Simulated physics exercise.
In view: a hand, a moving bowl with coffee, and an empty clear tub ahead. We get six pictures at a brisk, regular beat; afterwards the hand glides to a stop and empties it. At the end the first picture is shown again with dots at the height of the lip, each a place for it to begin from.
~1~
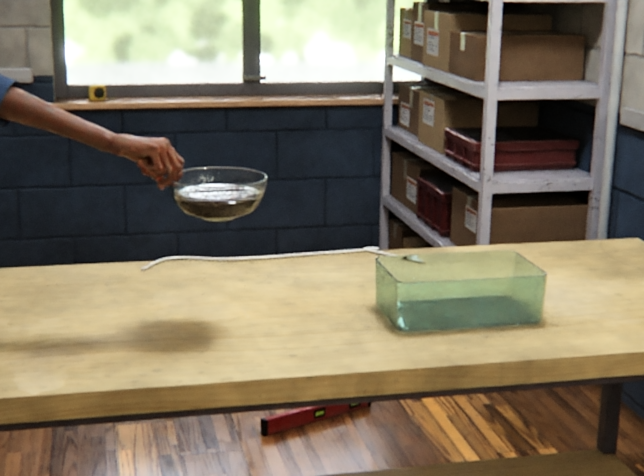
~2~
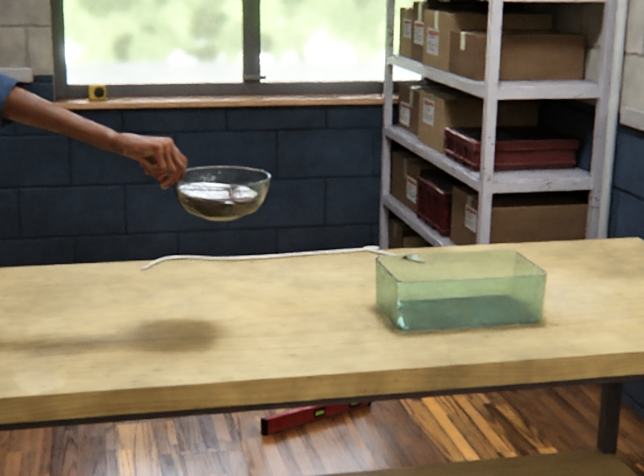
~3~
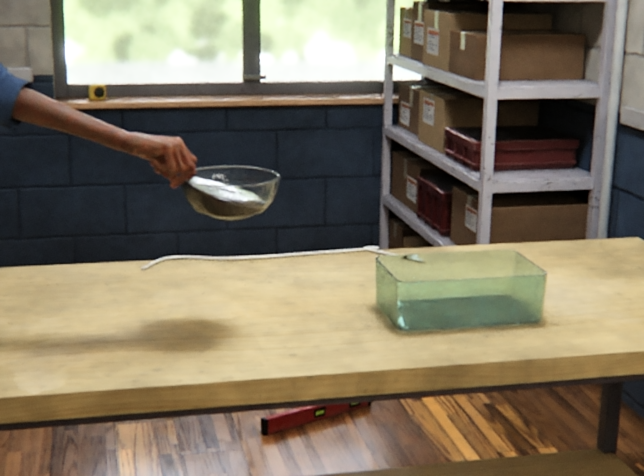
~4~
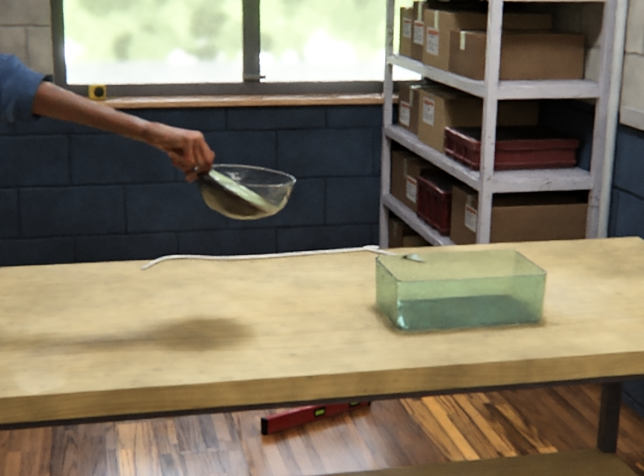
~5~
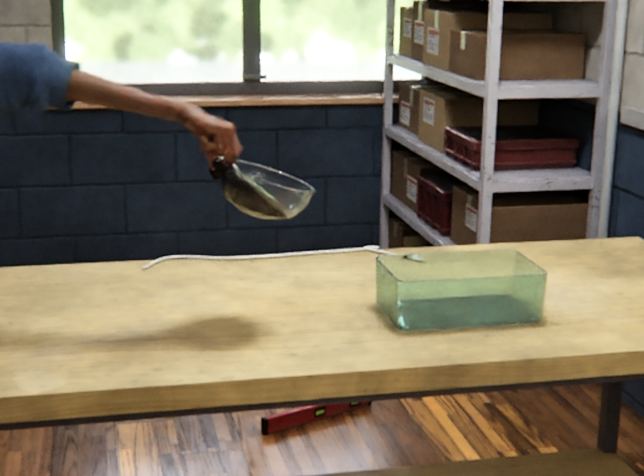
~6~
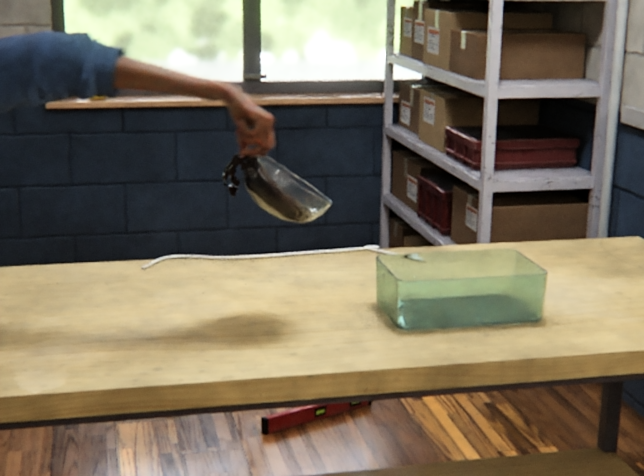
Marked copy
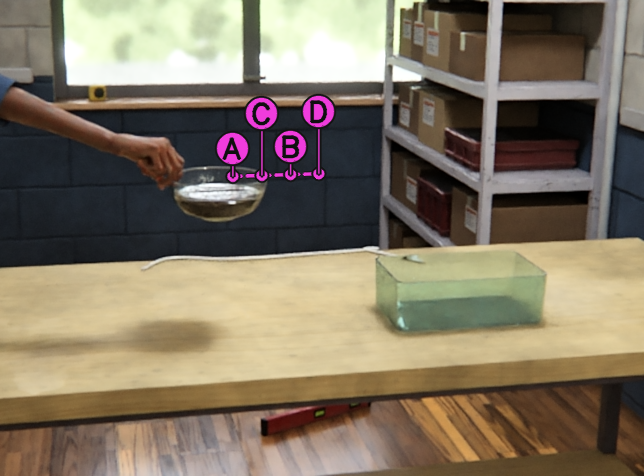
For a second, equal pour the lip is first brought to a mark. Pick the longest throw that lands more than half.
Dot A just does it.
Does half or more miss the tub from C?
No, not at all.
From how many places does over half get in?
All four.
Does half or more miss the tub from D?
No, that is safe.
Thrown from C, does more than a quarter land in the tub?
Yes.
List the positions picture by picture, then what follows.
In the first frame, upright, lip at (265, 175); tub from (396, 331) to (541, 322); nothing has left yet.
In the second frame, upright, lip at (268, 174); nothing has left yet.
In the third frame, upright, lip at (277, 174); nothing has left yet.
In the fourth frame, tipped about 6°, lip at (292, 178); coffee is over the rim, down to (197, 173).
In the fifth frame, tipped about 18°, lip at (312, 187); coffee is over the rim, down to (215, 176).
In the sixth frame, tipped about 34°, lip at (329, 200); coffee is over the rim, down to (233, 194).
On the marked copy, A at (232, 176); B at (290, 174); C at (261, 175); D at (318, 173).
For dot A, about 68 % lands in the tub, 24 % falls short and 9 % goes beside or beyond.
For dot B, about 69 % lands in the tub, 9 % falls short and 22 % goes beside or beyond.
For dot C, about 78 % lands in the tub, 8 % falls short and 14 % goes beside or beyond.
For dot D, about 86 % lands in the tub, 10 % falls short and 4 % goes beside or beyond.
